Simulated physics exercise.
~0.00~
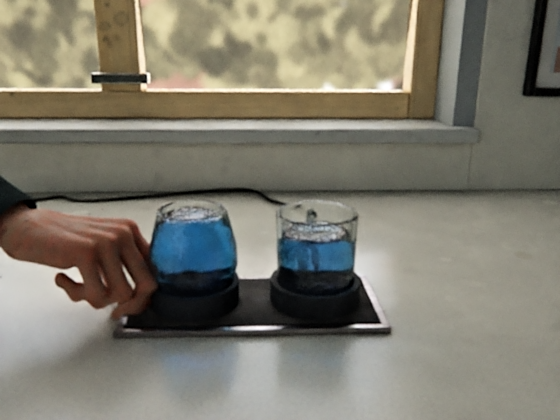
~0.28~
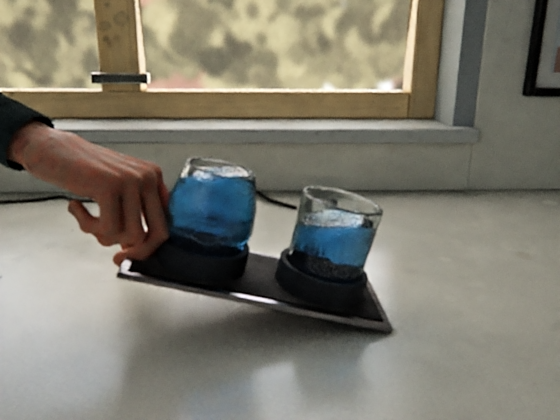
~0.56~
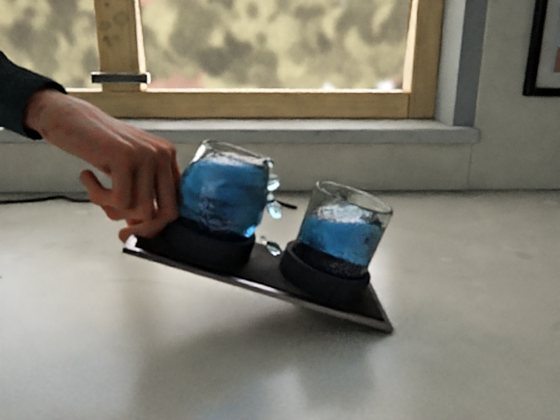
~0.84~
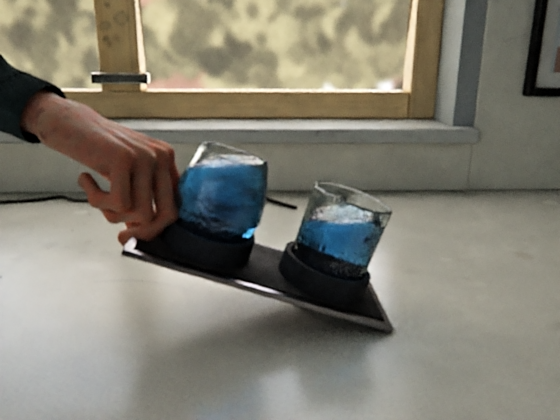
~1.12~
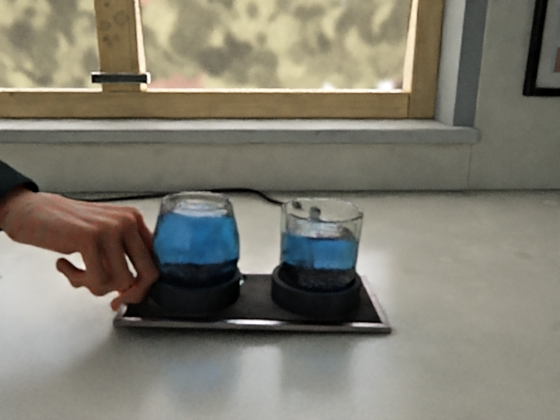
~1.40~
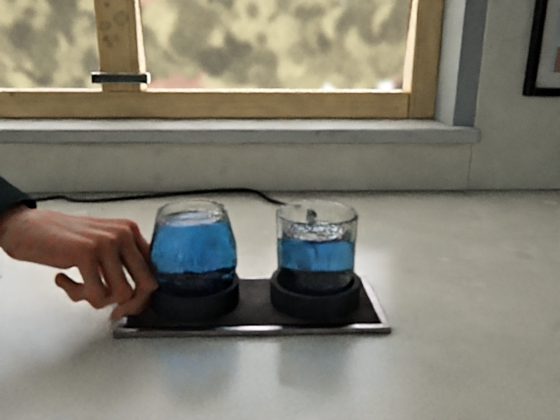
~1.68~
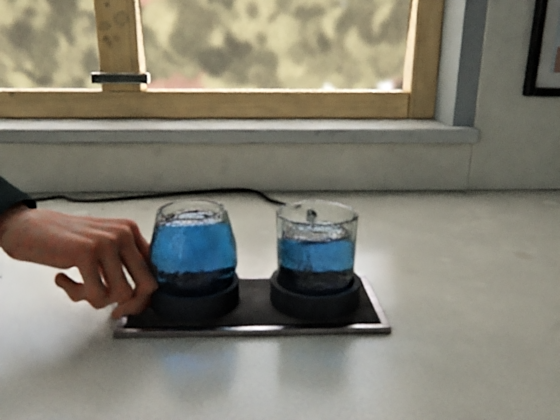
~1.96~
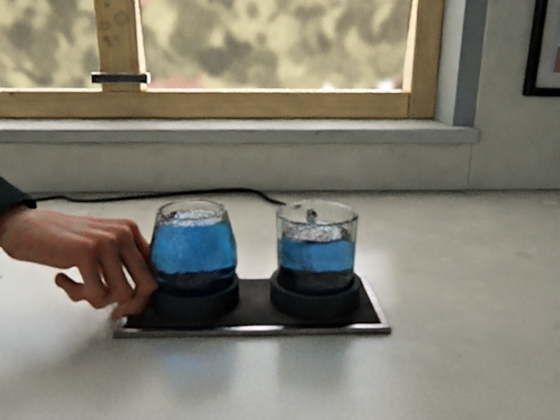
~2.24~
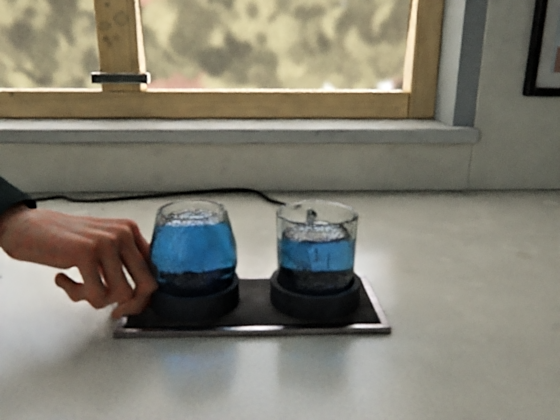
On a pale countertop by a window, a hand tilting a tray of two blue-filled glasses, left one spilling, then lowering it level.
